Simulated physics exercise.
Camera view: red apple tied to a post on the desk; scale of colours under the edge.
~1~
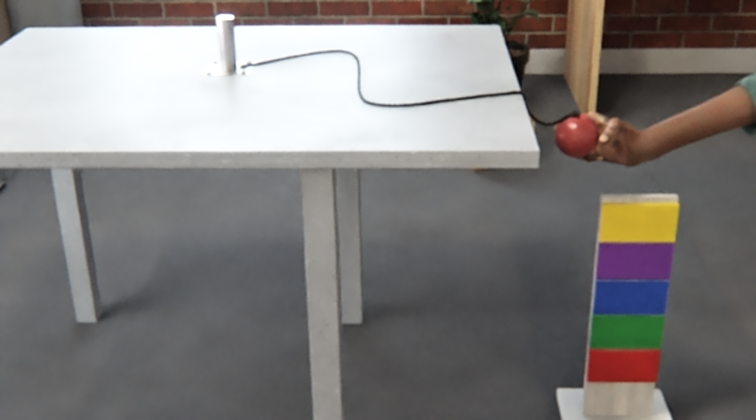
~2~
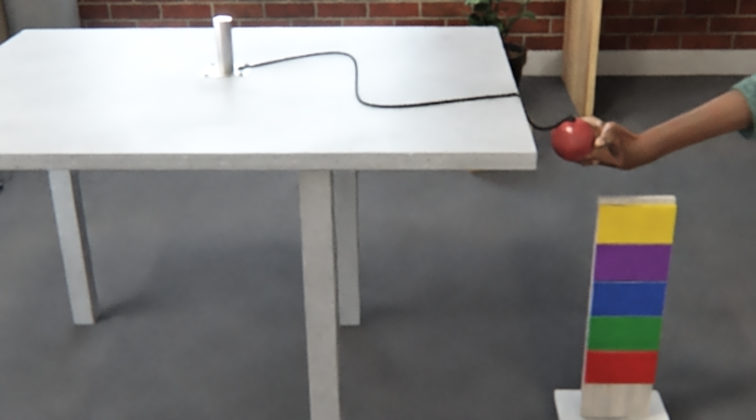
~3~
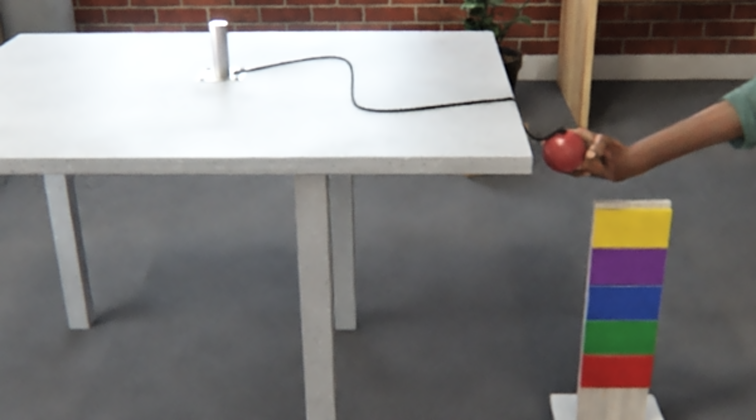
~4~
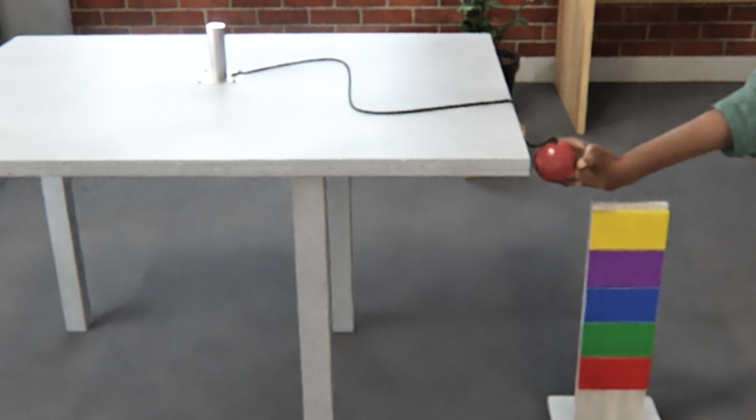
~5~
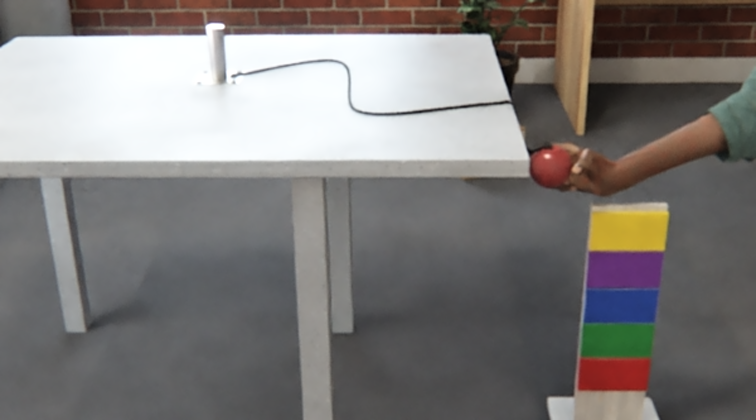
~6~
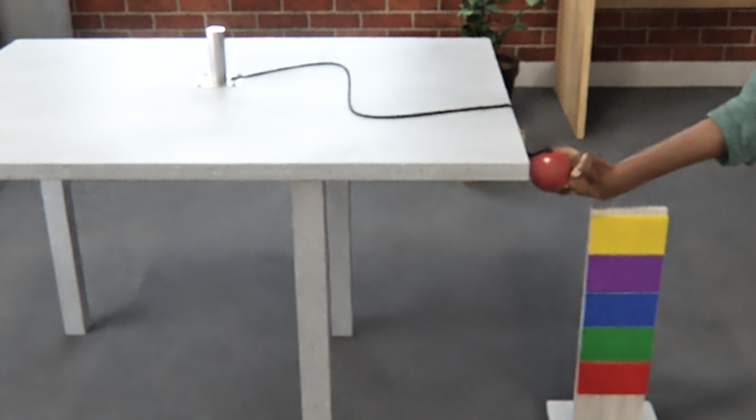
A hand holding a red apple on a dark cord moves it slightly down and left beside the white table's edge.
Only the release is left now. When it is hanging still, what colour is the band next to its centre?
Green.
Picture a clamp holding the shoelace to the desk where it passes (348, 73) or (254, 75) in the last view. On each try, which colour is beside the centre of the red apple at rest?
Results, in sequence: Blue / green.
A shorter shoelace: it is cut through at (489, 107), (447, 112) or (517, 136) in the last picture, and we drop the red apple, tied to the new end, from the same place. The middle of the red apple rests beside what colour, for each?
First cut: Purple; second: Yellow; third: Blue.
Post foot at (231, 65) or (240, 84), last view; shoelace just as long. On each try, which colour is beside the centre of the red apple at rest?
First case: Green. Second case: Red.
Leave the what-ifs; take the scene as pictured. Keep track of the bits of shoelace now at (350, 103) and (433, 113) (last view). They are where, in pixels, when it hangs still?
Around (492, 85), then around (501, 176).
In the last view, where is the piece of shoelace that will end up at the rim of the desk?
That spot is around (351, 107).
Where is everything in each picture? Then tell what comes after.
Red apple (577, 136); yellow (639, 224); purple (635, 262); blue (631, 298); green (627, 333); red (624, 367), in the first frame.
Red apple (573, 140); shoelace through (282, 60) (353, 58) (357, 84) (397, 107) (494, 97), in the second frame.
Red apple (564, 152), in the third frame.
Red apple (555, 161); shoelace through (275, 67) (346, 64) (350, 91) (391, 113) (487, 103), in the fourth frame.
Red apple (550, 167), in the fifth frame.
Red apple (550, 170); shoelace through (274, 71) (346, 69) (349, 95) (390, 117) (487, 107), in the sixth frame.
A little later, apple near (493, 304); level with blue.
Next, apple near (496, 319); level with green.
When it is over, apple near (493, 322); level with green. Its middle rests at the green band.
